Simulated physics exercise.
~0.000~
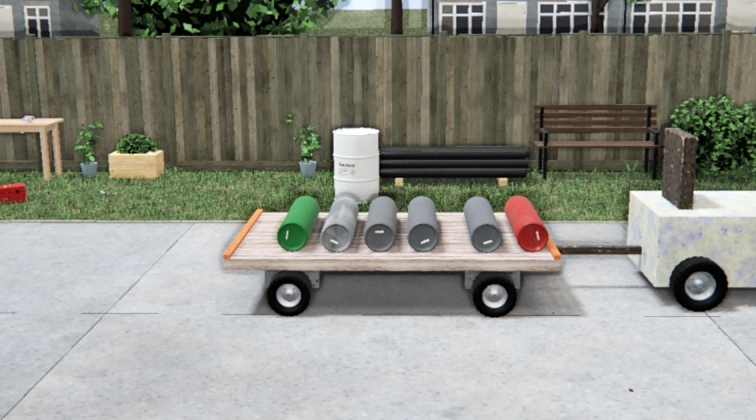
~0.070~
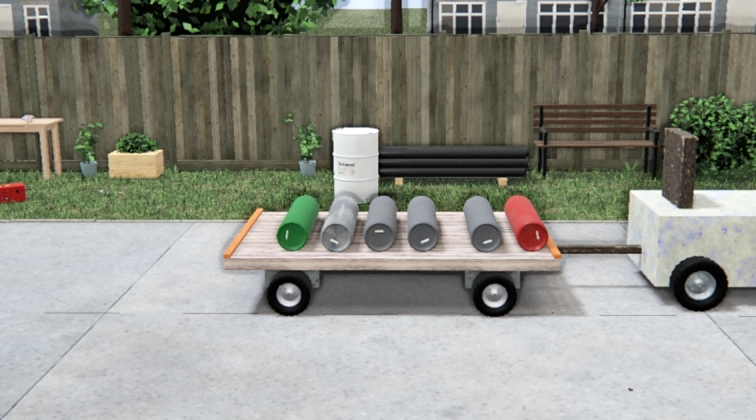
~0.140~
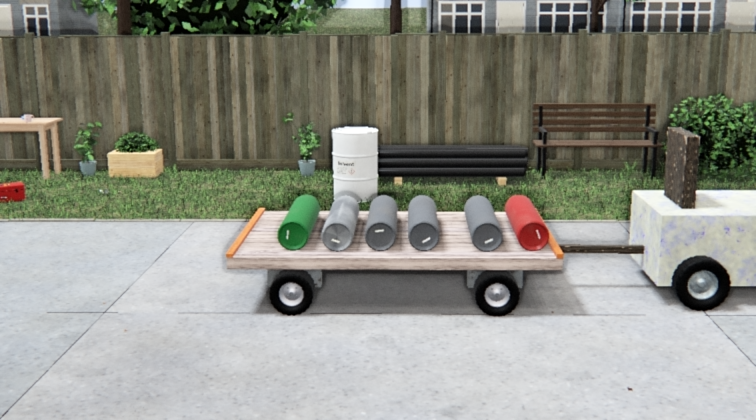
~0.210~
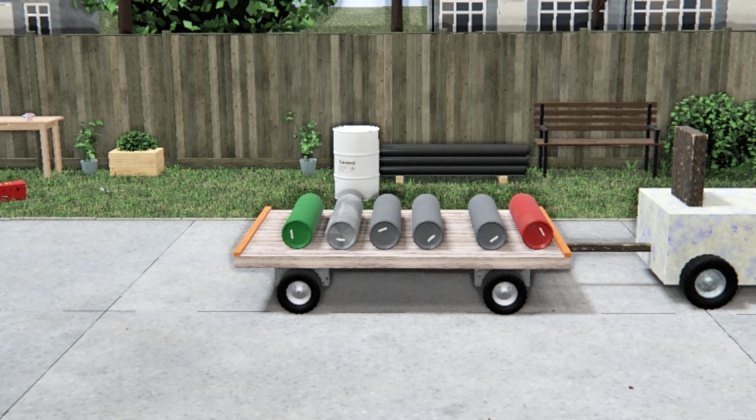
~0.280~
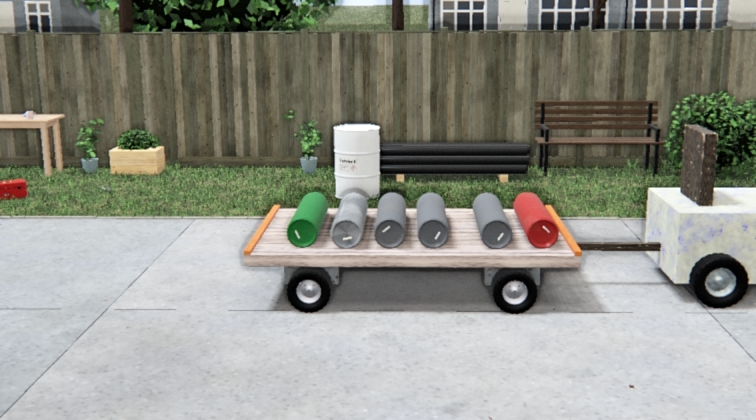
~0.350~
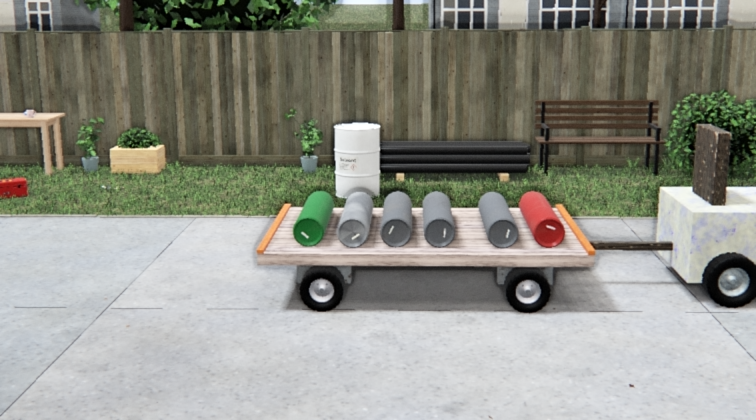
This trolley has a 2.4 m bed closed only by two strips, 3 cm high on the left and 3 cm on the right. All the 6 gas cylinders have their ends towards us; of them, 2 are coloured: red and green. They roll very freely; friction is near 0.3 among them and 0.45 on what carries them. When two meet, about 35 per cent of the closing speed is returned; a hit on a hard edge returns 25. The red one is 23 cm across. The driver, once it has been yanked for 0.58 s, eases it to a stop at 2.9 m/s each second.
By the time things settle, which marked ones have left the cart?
Outcome: Red rides it out; green bails out.
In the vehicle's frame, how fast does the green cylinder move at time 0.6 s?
1.0 m/s, roughly.
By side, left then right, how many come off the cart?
On the left 1, on the right 0.
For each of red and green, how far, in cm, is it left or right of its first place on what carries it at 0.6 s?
Red 40 left, green 40 left.
Then, 0.6 s in, red is on the deck, 50 cm from the right bar, rolling left along the cart; green is on the deck, 5 cm from the left bar, rolling left along the cart; 0 of 6 are off.
Then, 0.7 s in, red is on the deck, 65 cm from the right bar, rolling left along the cart; green is on the deck, 5 cm from the left bar, rolling left along the cart; 0 of 6 are off.
Then, 0.9 s in, red is on the deck, 90 cm from the right bar, rolling left along the cart; green is over the left bar and falling; 1 of 6 is off.
In the end (3.9 s), red is on the deck, 95 cm from the right bar; green is over the left bar and down; 1 of 6 is off.
